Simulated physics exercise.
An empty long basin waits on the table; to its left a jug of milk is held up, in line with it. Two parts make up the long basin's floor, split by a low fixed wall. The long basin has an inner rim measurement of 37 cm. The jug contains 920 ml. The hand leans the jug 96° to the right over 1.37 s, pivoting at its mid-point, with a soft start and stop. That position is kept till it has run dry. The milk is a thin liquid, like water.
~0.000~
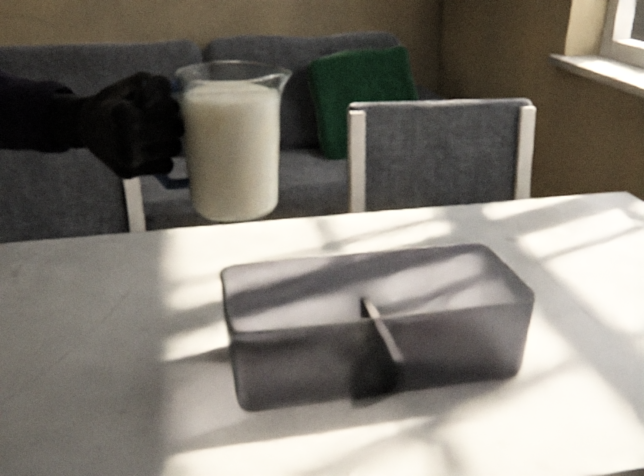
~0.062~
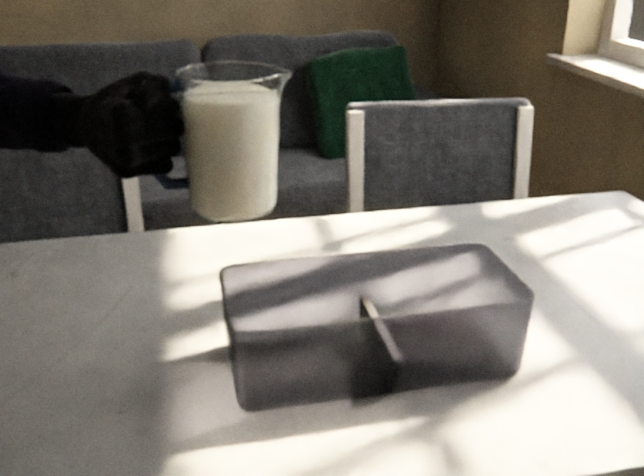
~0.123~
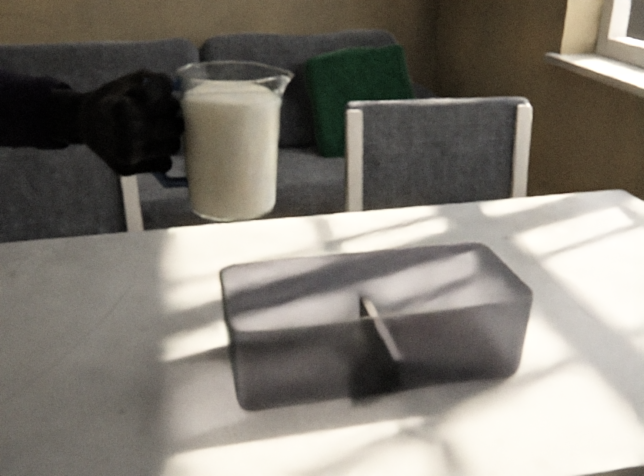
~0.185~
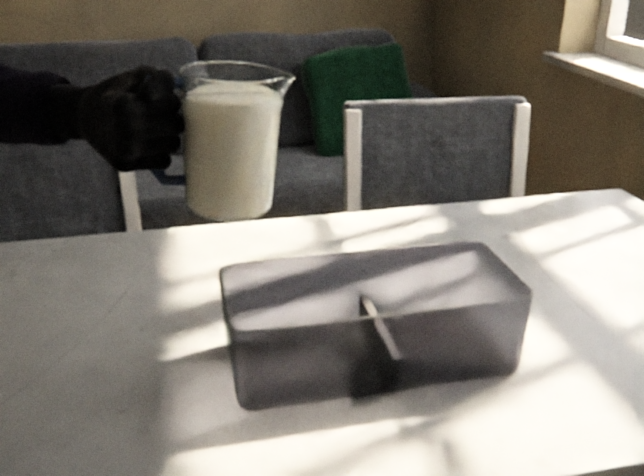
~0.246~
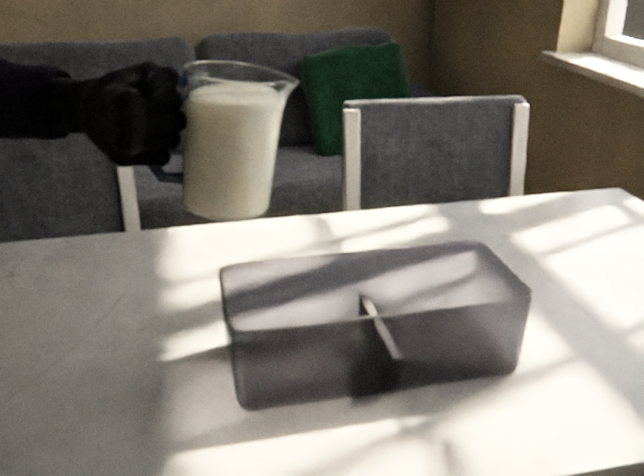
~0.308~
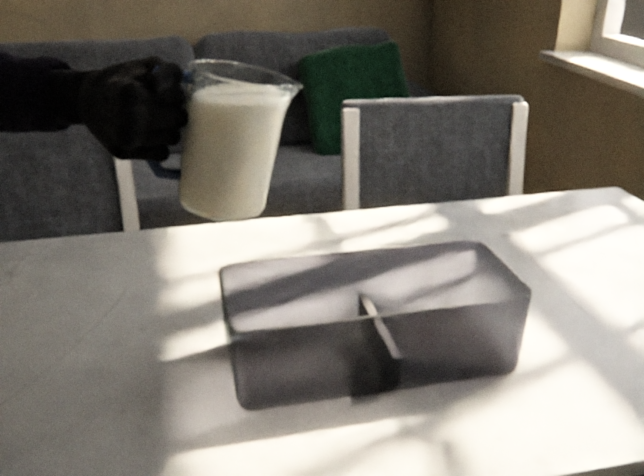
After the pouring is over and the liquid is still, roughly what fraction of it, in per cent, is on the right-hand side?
Roughly 58 out of 100 parts.
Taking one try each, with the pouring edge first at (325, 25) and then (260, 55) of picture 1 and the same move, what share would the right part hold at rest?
Respectively 95 and 5 %.
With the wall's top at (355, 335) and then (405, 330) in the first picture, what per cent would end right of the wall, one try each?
The first try gives 90 percent and the second 5 percent.
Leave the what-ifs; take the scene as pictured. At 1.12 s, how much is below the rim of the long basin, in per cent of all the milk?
About 30 %.
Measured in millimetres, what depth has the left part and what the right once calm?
Left part about 12 mm deep, right part about 20 mm deep.
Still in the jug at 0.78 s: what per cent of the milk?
About 88 percent.
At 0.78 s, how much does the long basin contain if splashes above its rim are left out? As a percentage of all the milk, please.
About 1%.
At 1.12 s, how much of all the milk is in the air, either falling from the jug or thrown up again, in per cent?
Around 20 percent of the liquid.
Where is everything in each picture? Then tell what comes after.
In the first frame, it leans 0°; its right rim is at (292, 71); the milk meets the walls at (181, 95) and (277, 90); the long basin's rim runs from (225, 299) to (509, 269); the wall's top is at (381, 327).
In the second frame, it leans 0°; its right rim is at (292, 71); the milk meets the walls at (181, 94) and (277, 91).
In the third frame, it leans 2°; its right rim is at (293, 73); the milk meets the walls at (182, 94) and (277, 91).
In the fourth frame, it leans 4°; its right rim is at (296, 75); the milk meets the walls at (183, 94) and (280, 91).
In the fifth frame, it leans 7°; its right rim is at (299, 79); the milk meets the walls at (186, 96) and (283, 91).
In the sixth frame, it leans 11°; its right rim is at (303, 84); the milk meets the walls at (189, 98) and (287, 92).
Then, 0.78 s in, the tilt is 58° and 89 per cent is still to pour, 1 is left of the wall and 0 right of it.
Then, 1.12 s in, the tilt is 88° and 50 per cent is still to pour, 6 is left of the wall and 24 right of it.
Then, 1.48 s in, the tilt is 96° and 11 per cent is still to pour, 24 is left of the wall and 55 right of it.
Then, 1.87 s in, the tilt is 96° and 1 per cent is still to pour, 39 is left of the wall and 57 right of it.
Finally, 41 per cent lies left of the wall, 58 right of it and 1 outside.
